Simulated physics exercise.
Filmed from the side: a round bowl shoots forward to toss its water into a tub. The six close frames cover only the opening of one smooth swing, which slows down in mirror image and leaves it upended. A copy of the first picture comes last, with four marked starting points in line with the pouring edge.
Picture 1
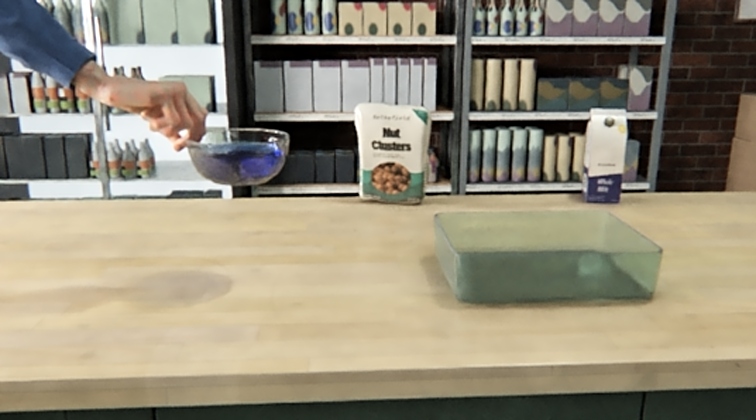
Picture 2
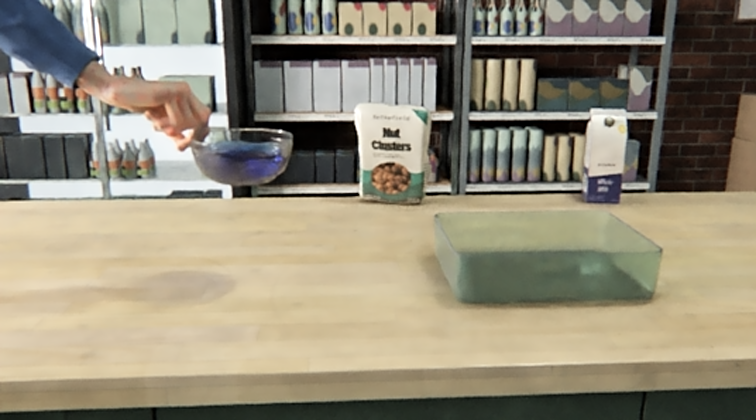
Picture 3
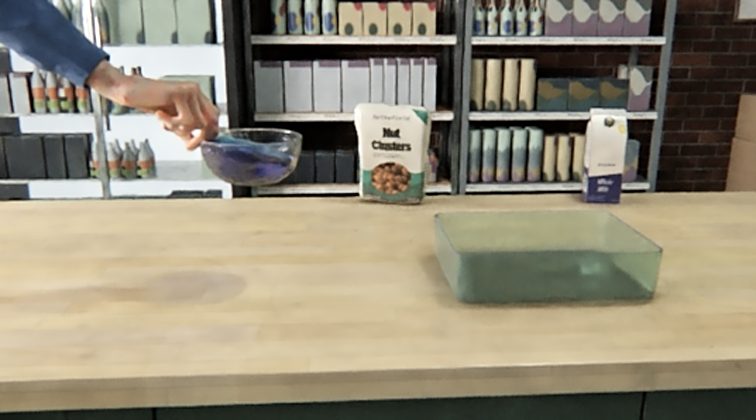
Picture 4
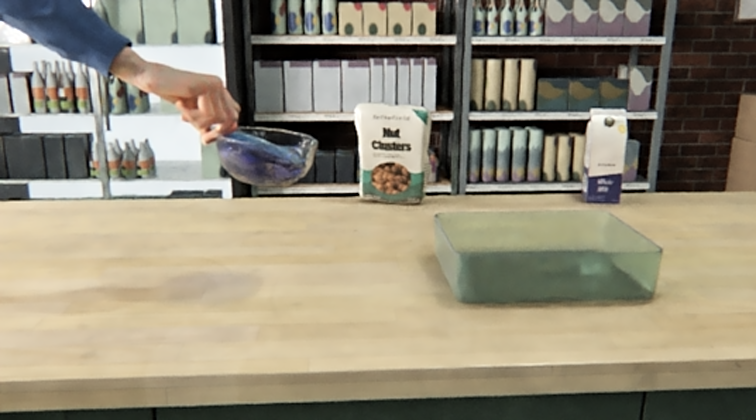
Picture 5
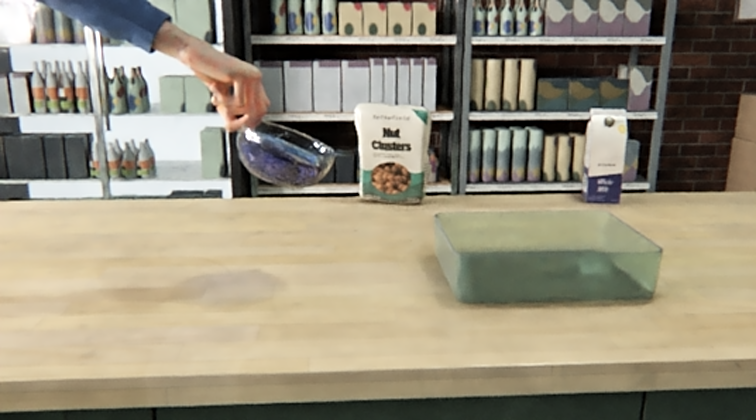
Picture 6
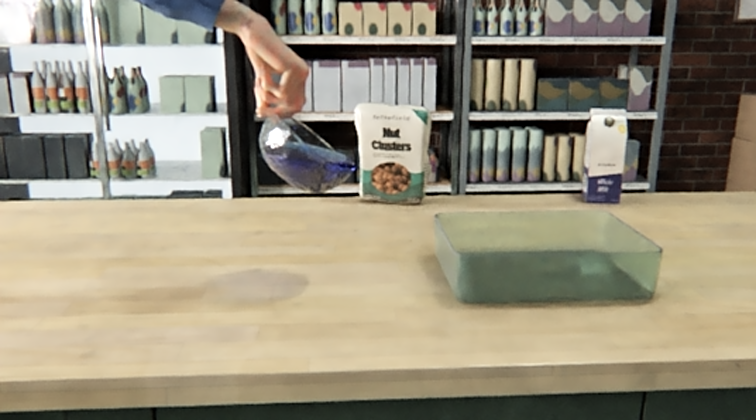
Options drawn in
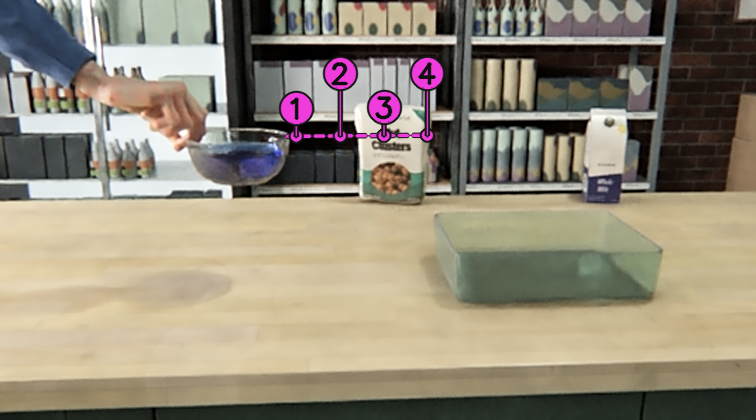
A hand held a clear round bowl of blue liquid above a wooden counter, moved it to the right, then tilted it steeply until the liquid reached over the rim.
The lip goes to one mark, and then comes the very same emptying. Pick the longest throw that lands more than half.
Use dot 2.
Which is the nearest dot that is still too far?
It is 1.
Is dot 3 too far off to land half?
No, that is safe.
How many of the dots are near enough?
Three of the four.
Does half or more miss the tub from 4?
No.
On the marked copy, 1 at (296, 136); 2 at (340, 135); 3 at (384, 135); 4 at (427, 135).
Choosing 1, about 15 % lands in the tub, 82 % falls short and 3 % goes beside or beyond.
Choosing 2, about 75 % lands in the tub, 15 % falls short and 10 % goes beside or beyond.
Choosing 3, about 82 % lands in the tub, 2 % falls short and 16 % goes beside or beyond.
Choosing 4, about 69 % lands in the tub, 2 % falls short and 29 % goes beside or beyond.
